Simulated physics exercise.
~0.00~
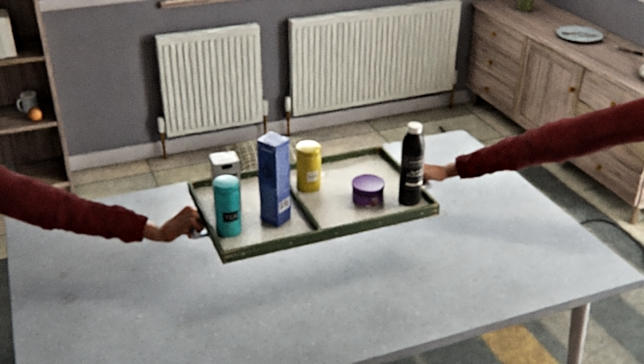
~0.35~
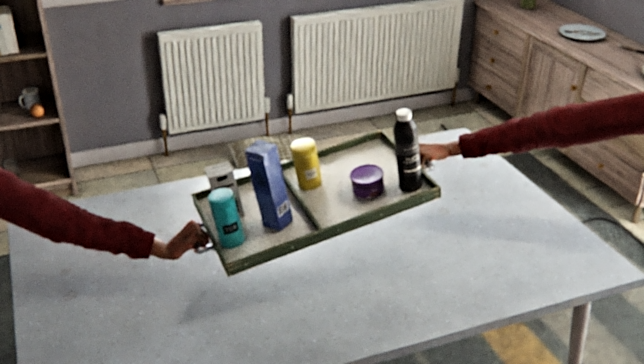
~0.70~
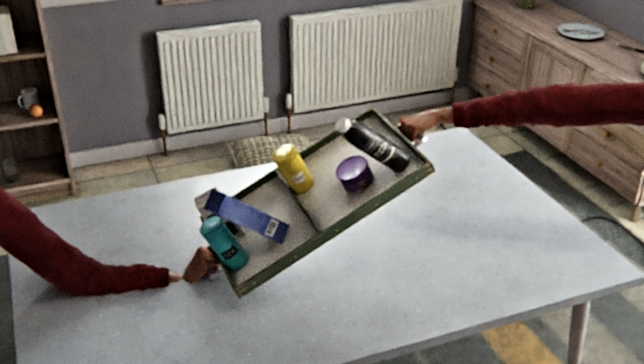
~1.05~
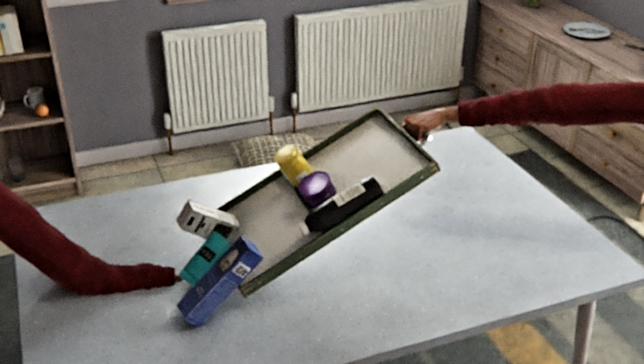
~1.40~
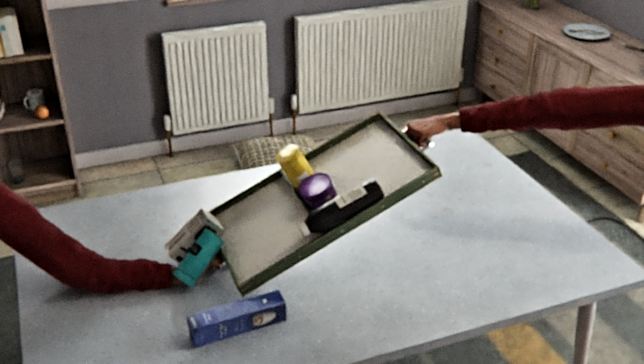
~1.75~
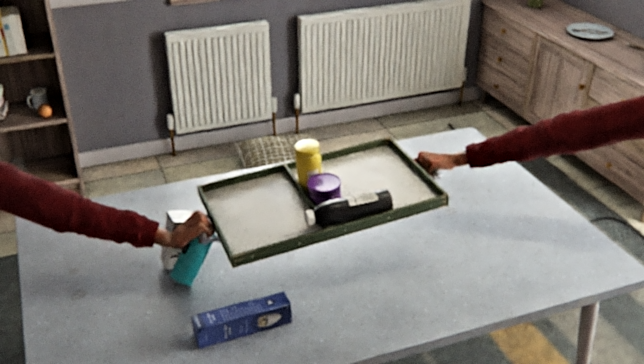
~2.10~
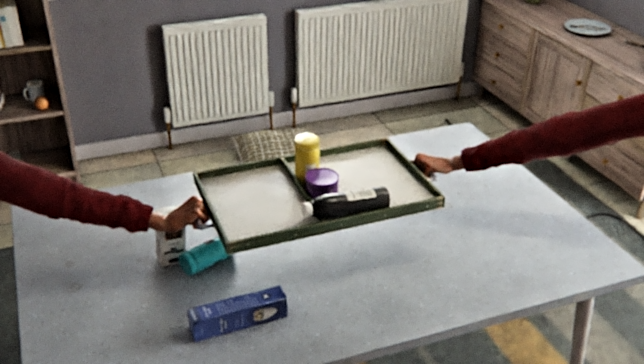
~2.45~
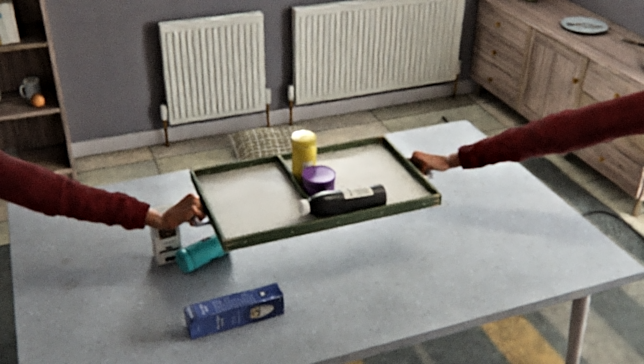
A carrying tray with a cross bar, held by two hands above a pale table, begins to dip at its left edge with cartons, a bottle, a jar and other containers standing on it. As it steepens, the items lean, the black bottle falls over, and the purple tub slides left. The blue carton, turquoise jar and white carton pitch over the lower edge onto the table. The hands then bring the tray back to level. The yellow jar still stands beside the purple tub and the toppled bottle, while the three fallen items lie below.
